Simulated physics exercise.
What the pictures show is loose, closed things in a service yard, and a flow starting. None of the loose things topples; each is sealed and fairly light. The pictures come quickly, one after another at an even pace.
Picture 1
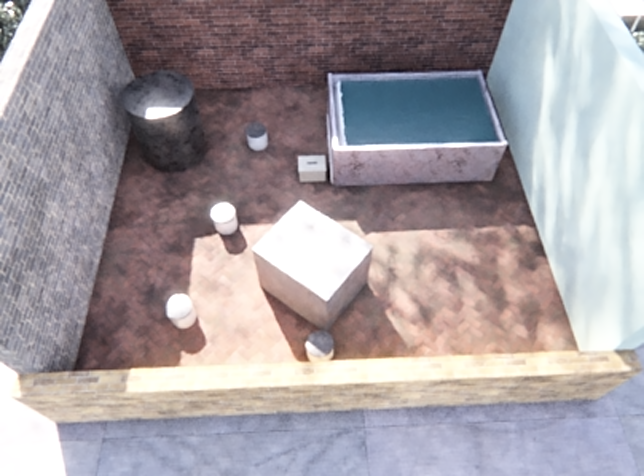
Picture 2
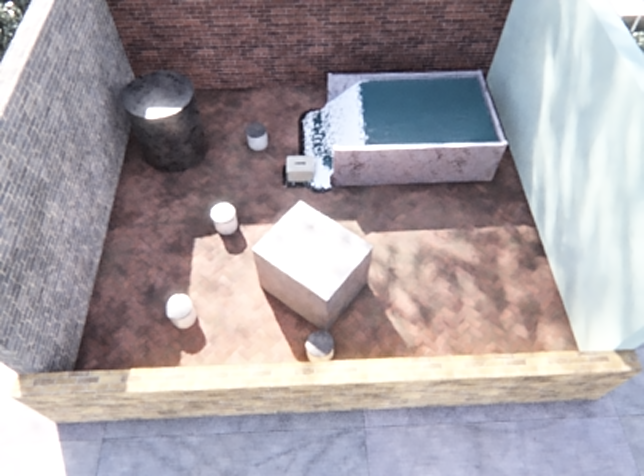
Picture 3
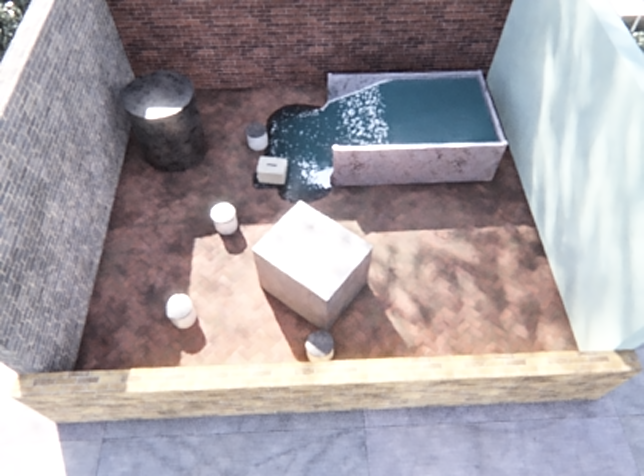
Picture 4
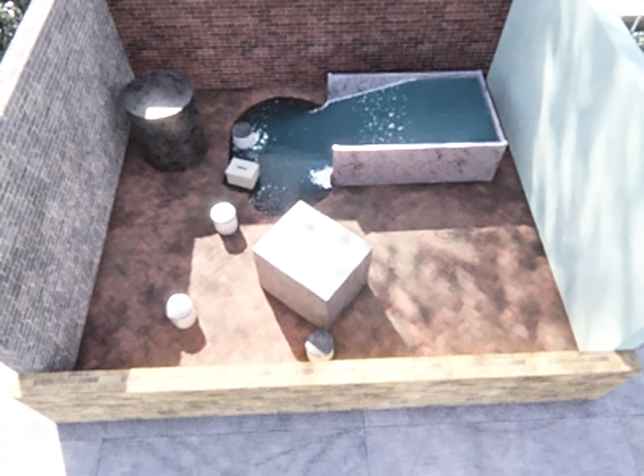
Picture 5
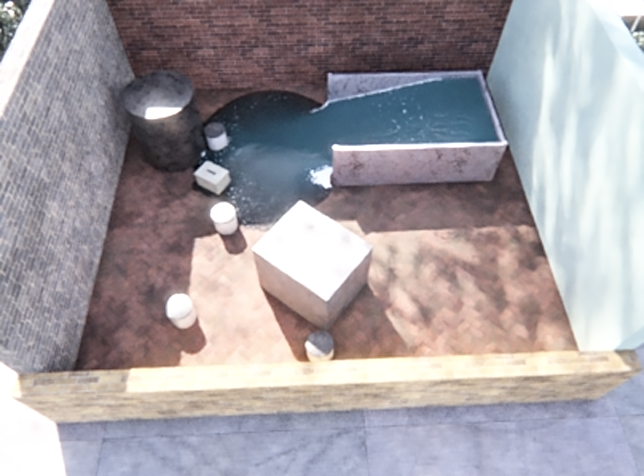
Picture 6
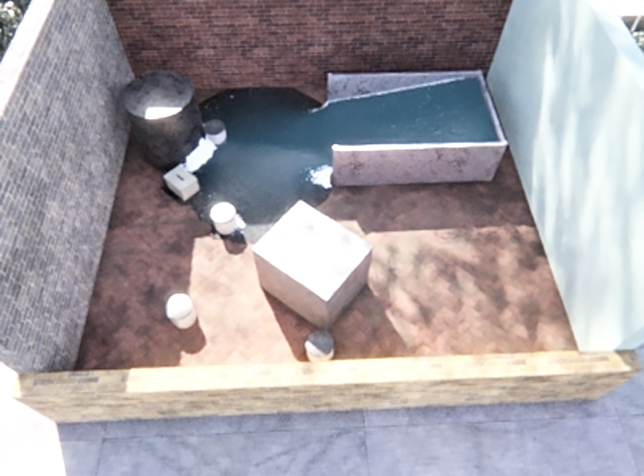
Water pours left from an open tank and pushes a small box and a pail leftward.
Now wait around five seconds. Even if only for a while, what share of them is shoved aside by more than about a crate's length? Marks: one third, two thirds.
Two thirds or higher.
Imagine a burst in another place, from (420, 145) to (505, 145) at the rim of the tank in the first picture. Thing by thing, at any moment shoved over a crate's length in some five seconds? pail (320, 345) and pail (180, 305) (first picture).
Covered that distance; covered that distance.
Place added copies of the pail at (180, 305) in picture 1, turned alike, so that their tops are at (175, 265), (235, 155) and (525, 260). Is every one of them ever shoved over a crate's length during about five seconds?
Listed in sequence, the answers are displaced a stride, displaced a stride and remains nearby.
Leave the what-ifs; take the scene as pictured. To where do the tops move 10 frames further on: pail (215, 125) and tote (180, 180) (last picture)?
First top about at (139, 85); second top about at (109, 191).
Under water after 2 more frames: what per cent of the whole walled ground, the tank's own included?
I'd put it at around 40 in a hundred.
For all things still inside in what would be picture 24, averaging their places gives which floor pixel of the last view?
Near (202, 274).
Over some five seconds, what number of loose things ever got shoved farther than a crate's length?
I count 5.
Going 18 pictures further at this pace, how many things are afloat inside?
Count: 4.
A moment on, 2 of 5 are well off their spots; 1 afloat.
Next, 3 of 5 are well off their spots; 3 afloat.
Later, 3 of 5 are well off their spots; 4 afloat.
In the end, 5 of 5 are well off their spots, and 5 have been at some point; 4 afloat.
